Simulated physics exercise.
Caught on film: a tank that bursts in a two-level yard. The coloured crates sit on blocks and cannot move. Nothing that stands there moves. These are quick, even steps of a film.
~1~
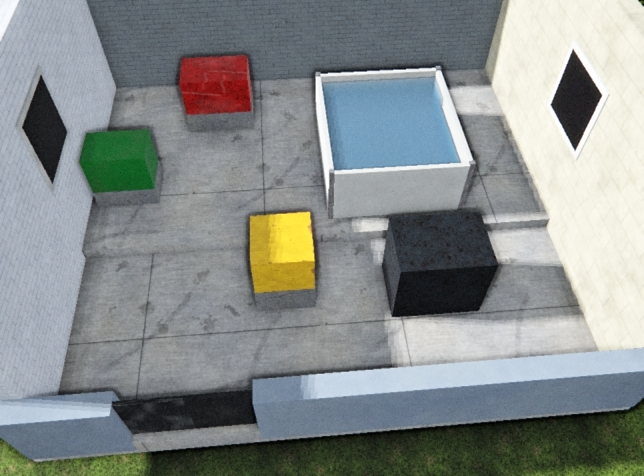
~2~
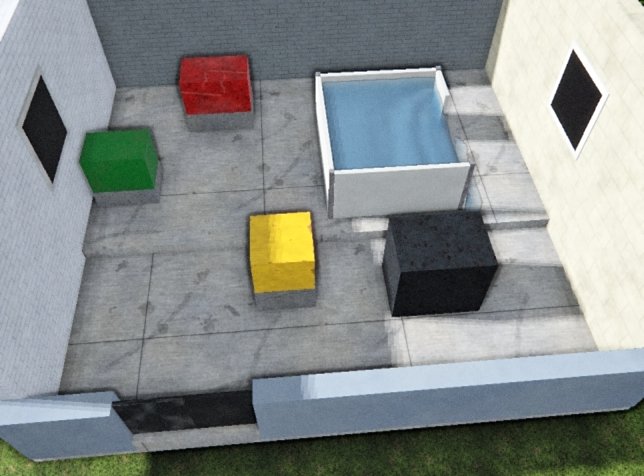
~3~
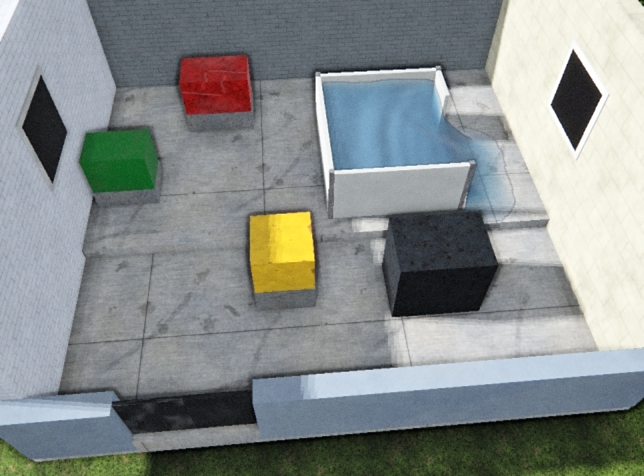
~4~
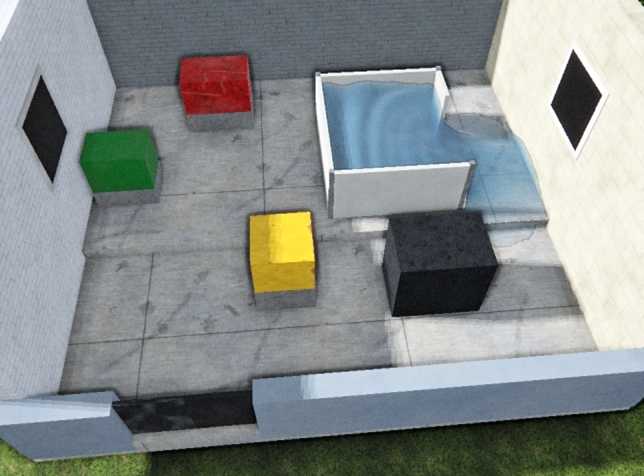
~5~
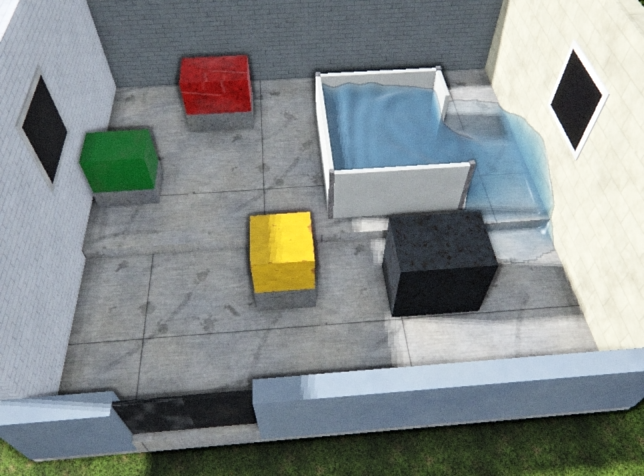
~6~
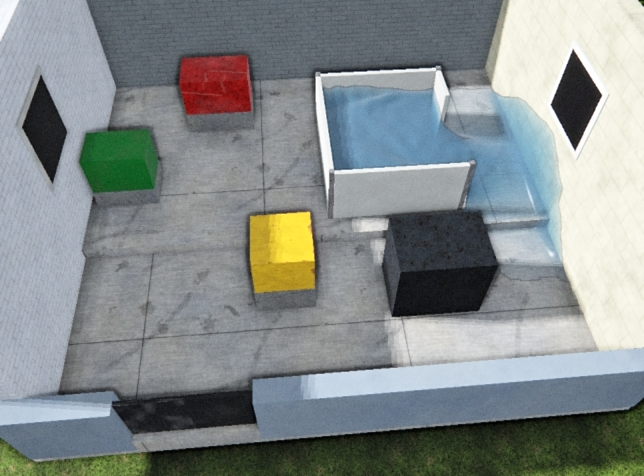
In a walled two-level yard with red, green, yellow and black blocks, a white tank stood full of still water, then its right side gave way and water poured out, spreading to the right-hand wall.
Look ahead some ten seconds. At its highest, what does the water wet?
In the end: The yellow crate keeps dry; the green crate keeps dry; the red crate keeps dry.
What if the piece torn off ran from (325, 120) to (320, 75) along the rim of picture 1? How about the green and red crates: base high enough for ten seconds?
The green one gets wet, the red one is wetted.
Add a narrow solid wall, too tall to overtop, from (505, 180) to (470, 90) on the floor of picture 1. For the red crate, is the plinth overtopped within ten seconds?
The red crate escapes it.
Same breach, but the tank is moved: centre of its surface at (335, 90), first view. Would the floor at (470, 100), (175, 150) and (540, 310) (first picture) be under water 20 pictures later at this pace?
In that order: Awash, not flooded, wet.
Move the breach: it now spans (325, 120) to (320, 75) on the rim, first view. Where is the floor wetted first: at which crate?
First comes the red crate.
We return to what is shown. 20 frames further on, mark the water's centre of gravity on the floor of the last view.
Near (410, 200).
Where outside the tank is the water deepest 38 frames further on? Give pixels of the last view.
Close to (85, 269).
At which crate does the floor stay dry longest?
I say the one in green.
A moment on, water covers 20 % of the floor; the yellow crate not reached, the green crate not reached, the red crate not reached.
Next, water covers 35 % of the floor; the yellow crate not reached, the green crate not reached, the red crate not reached.
Then, water covers 65 % of the floor; the yellow crate water round its plinth, the green crate not reached, the red crate water round its plinth.
Later, water covers 95 % of the floor; the yellow crate water round its plinth, the green crate water round its plinth, the red crate water round its plinth.
In the end, water covers 90 % of the floor; the yellow crate stayed above the water, the green crate stayed above the water, the red crate stayed above the water.
